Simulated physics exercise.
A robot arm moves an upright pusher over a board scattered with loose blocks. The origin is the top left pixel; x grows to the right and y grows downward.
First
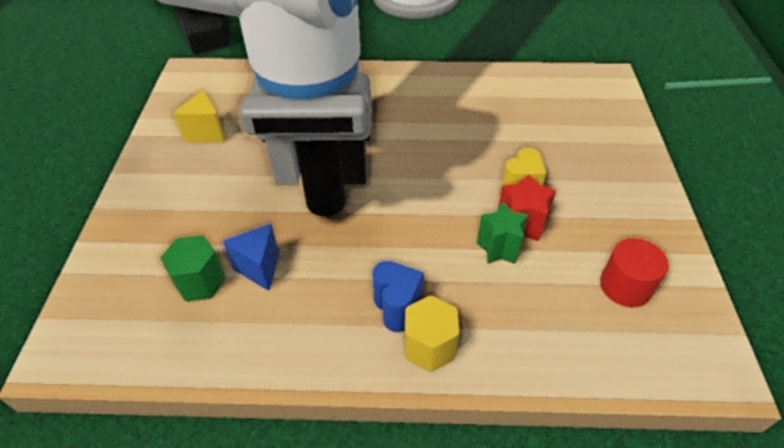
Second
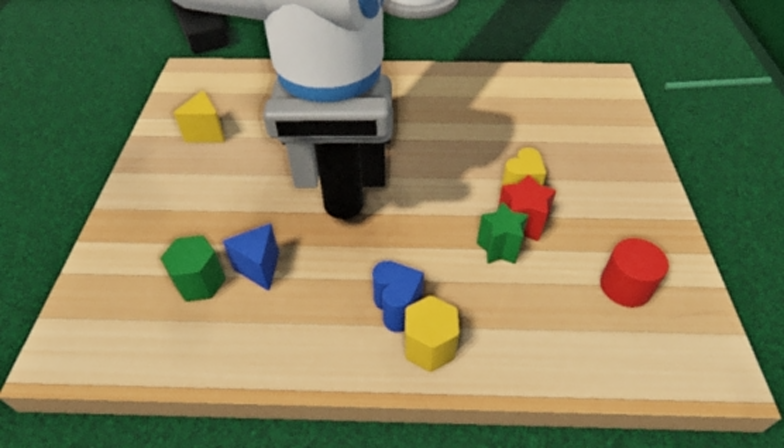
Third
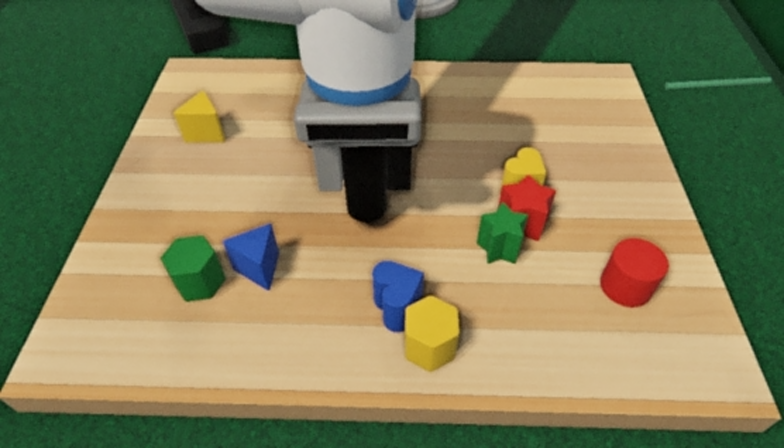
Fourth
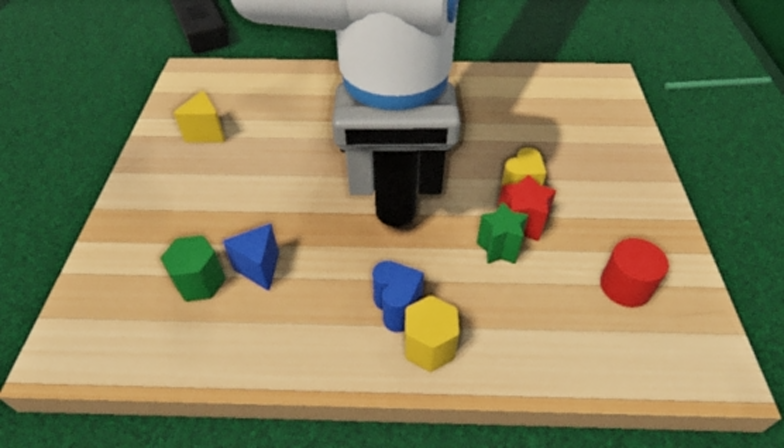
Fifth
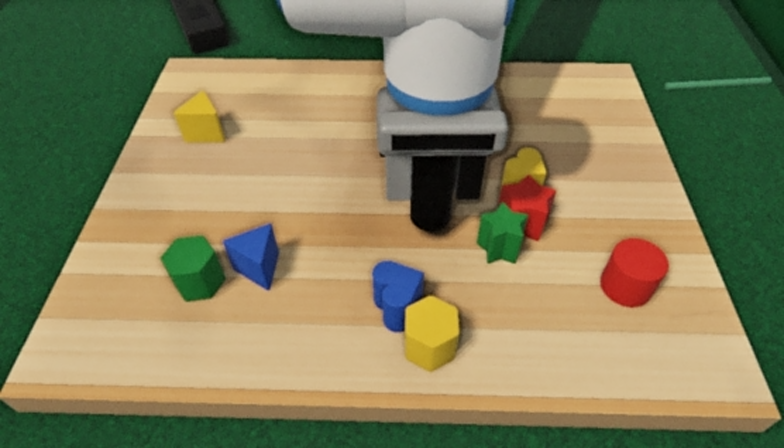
A robot arm slides its black pusher right across a wooden board of still, colourful blocks.
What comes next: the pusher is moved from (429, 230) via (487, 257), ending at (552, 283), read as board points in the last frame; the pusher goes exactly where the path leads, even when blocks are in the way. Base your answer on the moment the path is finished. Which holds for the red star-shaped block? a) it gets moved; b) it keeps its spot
It's a.
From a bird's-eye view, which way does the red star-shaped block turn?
It makes a counterclockwise turn.
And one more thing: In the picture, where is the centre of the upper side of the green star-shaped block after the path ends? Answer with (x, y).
Final place: (586, 233).
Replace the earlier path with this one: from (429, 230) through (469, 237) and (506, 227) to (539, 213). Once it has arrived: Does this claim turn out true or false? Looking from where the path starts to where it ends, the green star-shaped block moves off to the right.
That claim is true.
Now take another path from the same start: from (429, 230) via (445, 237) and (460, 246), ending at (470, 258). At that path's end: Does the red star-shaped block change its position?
No, that is not how it ends up.
The first path, step by step. One third of the way, pusher at (469, 235); green star-shaped block at (519, 224); red star-shaped block at (533, 194).
Two thirds of the way, pusher at (512, 253); green star-shaped block at (561, 231), turned 35° anticlockwise; red star-shaped block at (544, 196), turned 50° anticlockwise.
At the end, pusher at (557, 270); green star-shaped block at (586, 233), turned 95° anticlockwise; red star-shaped block at (544, 196), turned 50° anticlockwise; red circle in place.
